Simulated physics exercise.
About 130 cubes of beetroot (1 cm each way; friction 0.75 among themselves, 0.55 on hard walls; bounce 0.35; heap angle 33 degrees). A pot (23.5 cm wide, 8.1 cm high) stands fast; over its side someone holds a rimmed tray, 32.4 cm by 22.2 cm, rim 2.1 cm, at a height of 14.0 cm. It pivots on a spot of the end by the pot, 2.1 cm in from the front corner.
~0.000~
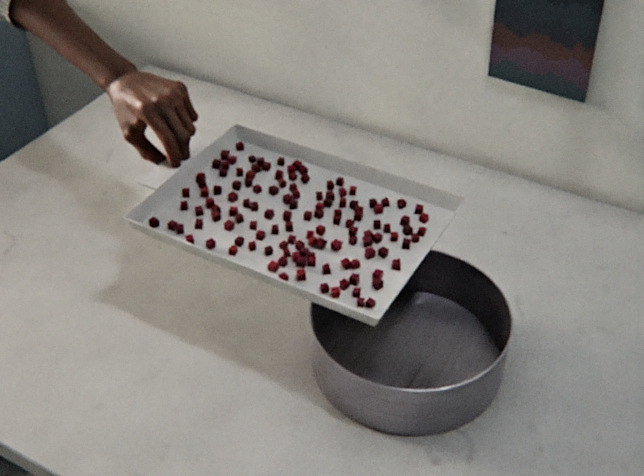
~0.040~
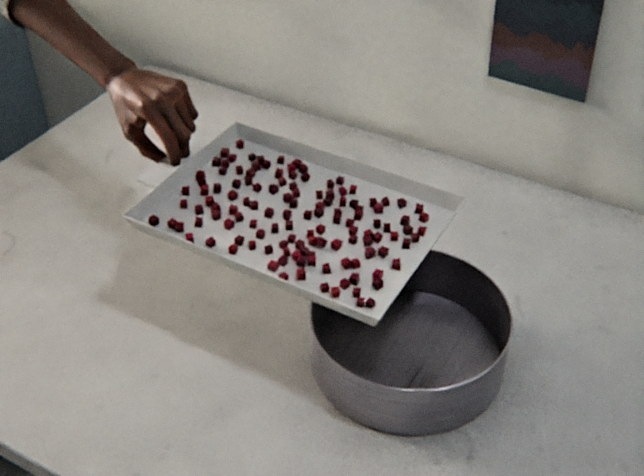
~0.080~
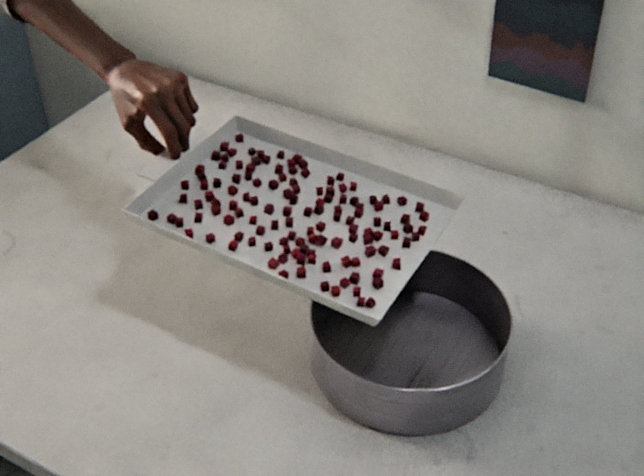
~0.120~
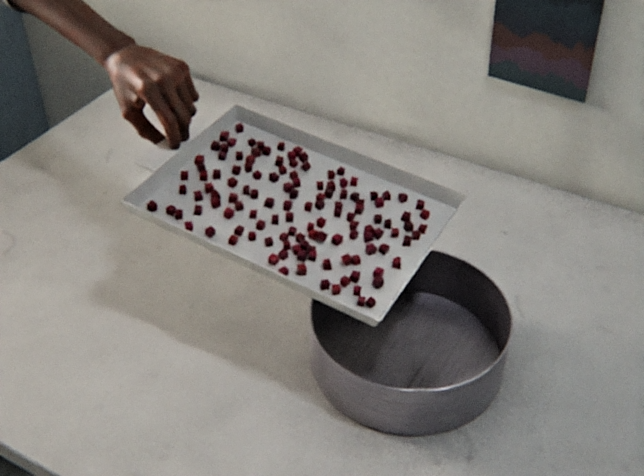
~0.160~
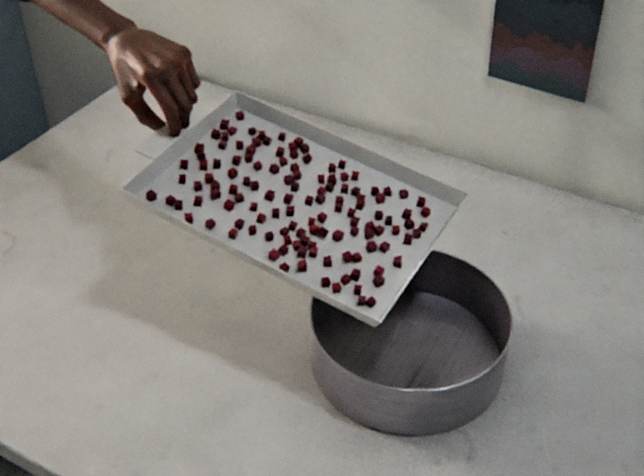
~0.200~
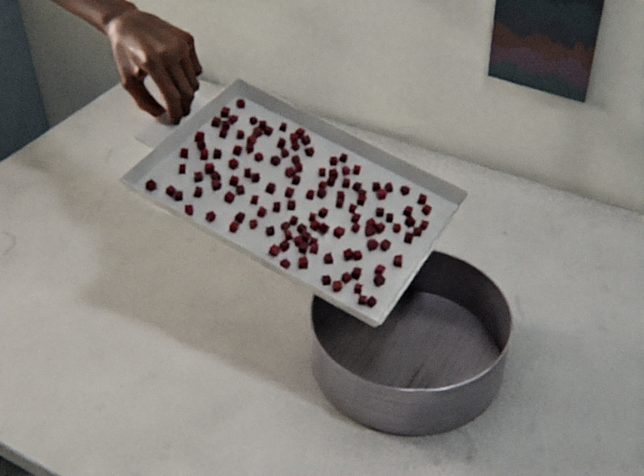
On a pale tabletop by a wall, a hand hovers near the far left end of a rimmed white tray scattered with dark red cubes, its right end over a round metal pot. The tray's left end rises, slightly at first and then more steeply, while the hand shifts a little and the pot stays still.
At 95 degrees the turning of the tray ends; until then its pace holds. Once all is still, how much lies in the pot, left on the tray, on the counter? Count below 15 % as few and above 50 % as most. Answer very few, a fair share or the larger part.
Pot the larger part, tray very few, counter a fair share.
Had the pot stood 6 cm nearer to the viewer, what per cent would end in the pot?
It would be near 85 per cent.
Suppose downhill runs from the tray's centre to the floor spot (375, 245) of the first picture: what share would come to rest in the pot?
Some 80 per cent.
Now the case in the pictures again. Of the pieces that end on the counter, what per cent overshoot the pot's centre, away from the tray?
Roughly 100 per cent.
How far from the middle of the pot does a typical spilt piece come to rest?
About 30 cm.
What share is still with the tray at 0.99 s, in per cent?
Roughly 40 per cent.
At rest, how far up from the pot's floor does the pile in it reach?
About 2.0 cm.
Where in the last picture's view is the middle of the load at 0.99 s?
Around (438, 344).
Then, at 0.68 s, tilt 52 degrees; the tray holds 100 %, the pot 0 %.
Then, at 0.99 s, tilt 78 degrees; the tray holds 40 %, the pot 25 %.
Then, at 1.41 s, tilt 95 degrees; the tray holds 0 %, the pot 65 %.
At rest (2.4 s), pot 70 %, tray 0 %, counter 30 %.
